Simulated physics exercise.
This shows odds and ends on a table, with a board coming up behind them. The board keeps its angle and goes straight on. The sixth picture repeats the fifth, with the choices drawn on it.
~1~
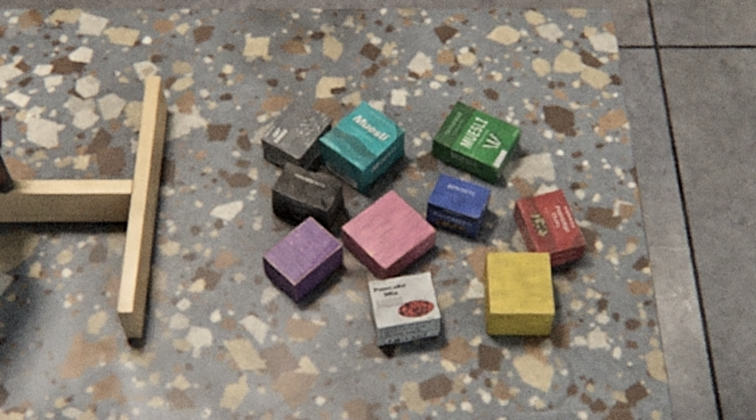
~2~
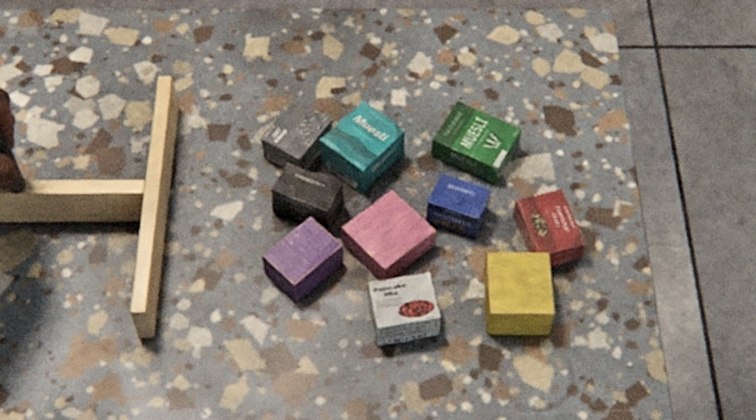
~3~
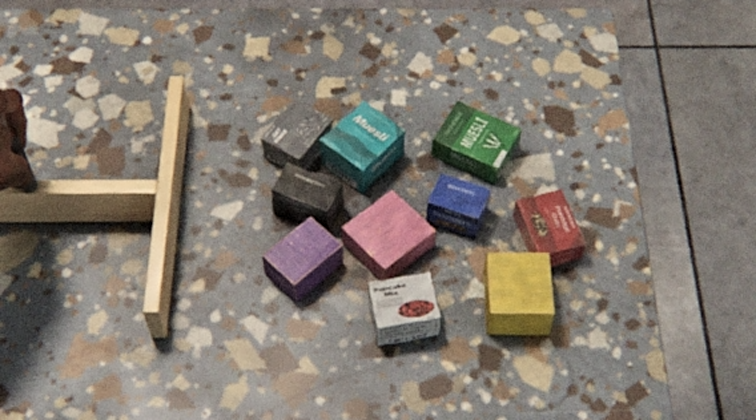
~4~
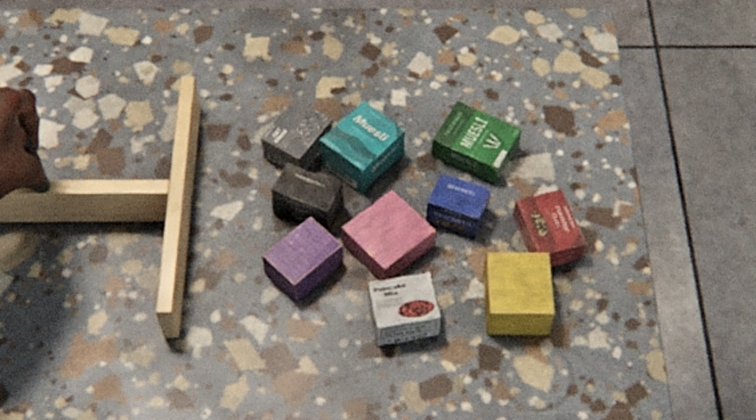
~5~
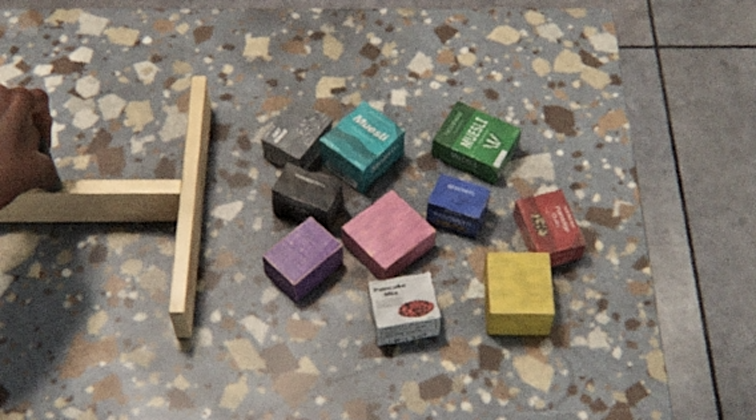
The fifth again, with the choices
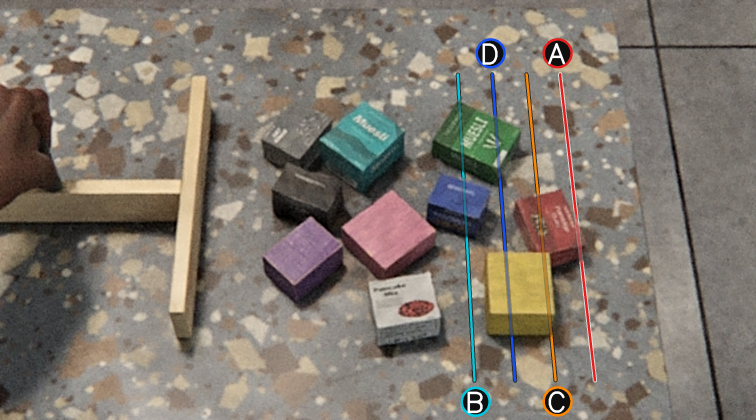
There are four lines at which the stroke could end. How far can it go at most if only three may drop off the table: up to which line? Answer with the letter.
No fourth one falls up to C.
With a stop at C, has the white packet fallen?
No.
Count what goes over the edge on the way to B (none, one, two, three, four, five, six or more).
In all, none.
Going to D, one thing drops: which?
The green packet goes over.
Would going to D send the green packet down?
By then, yes.
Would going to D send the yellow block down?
No.
On the marked copy, A at (576, 215); B at (466, 215); C at (540, 215); D at (503, 215).
With C. Early on, board (314, 186); white packet (408, 312); grey packet (349, 128).
Further on, board (441, 185); green packet (583, 133); red packet (596, 251).
At the end, board (539, 185); blue box over the edge; green packet over the edge; three fallen.
As for the rest, A drops five; B is within the limit but short; D is within the limit but short.
